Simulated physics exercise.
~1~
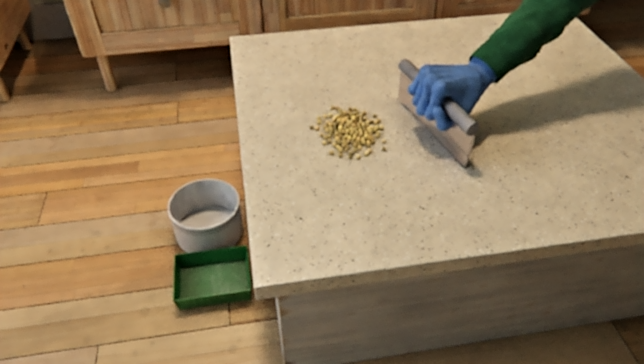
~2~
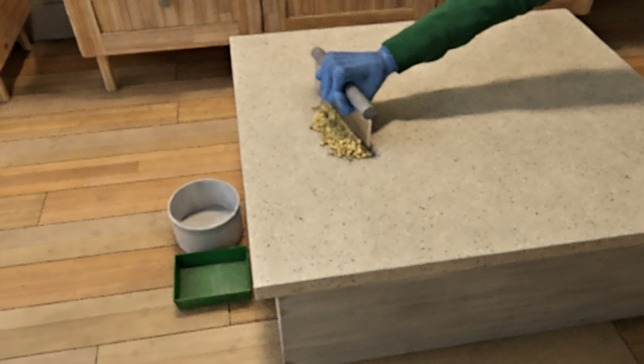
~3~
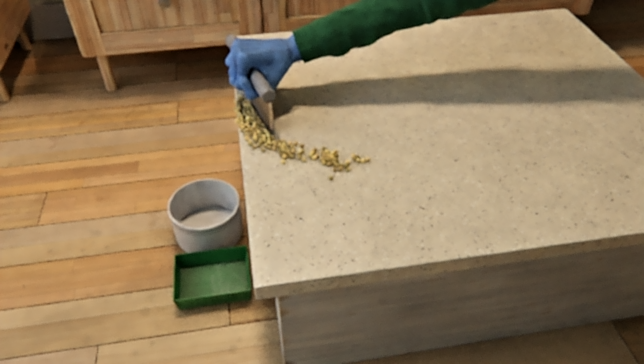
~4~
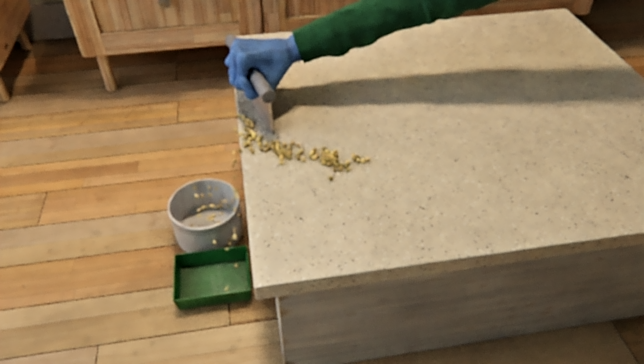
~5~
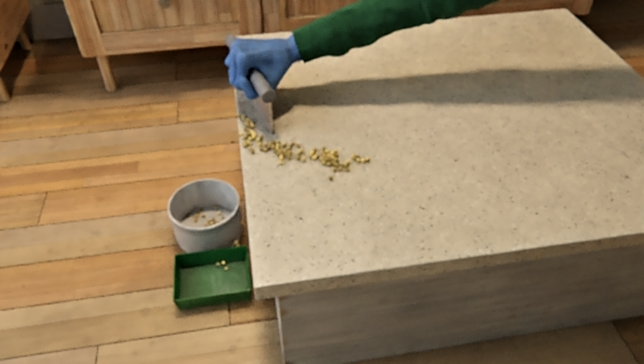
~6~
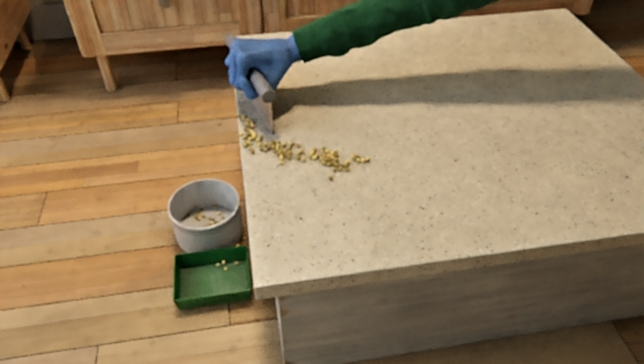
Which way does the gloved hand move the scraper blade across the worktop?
The blade moves to the left, pushing the beans toward the edge of the worktop, where it stops.
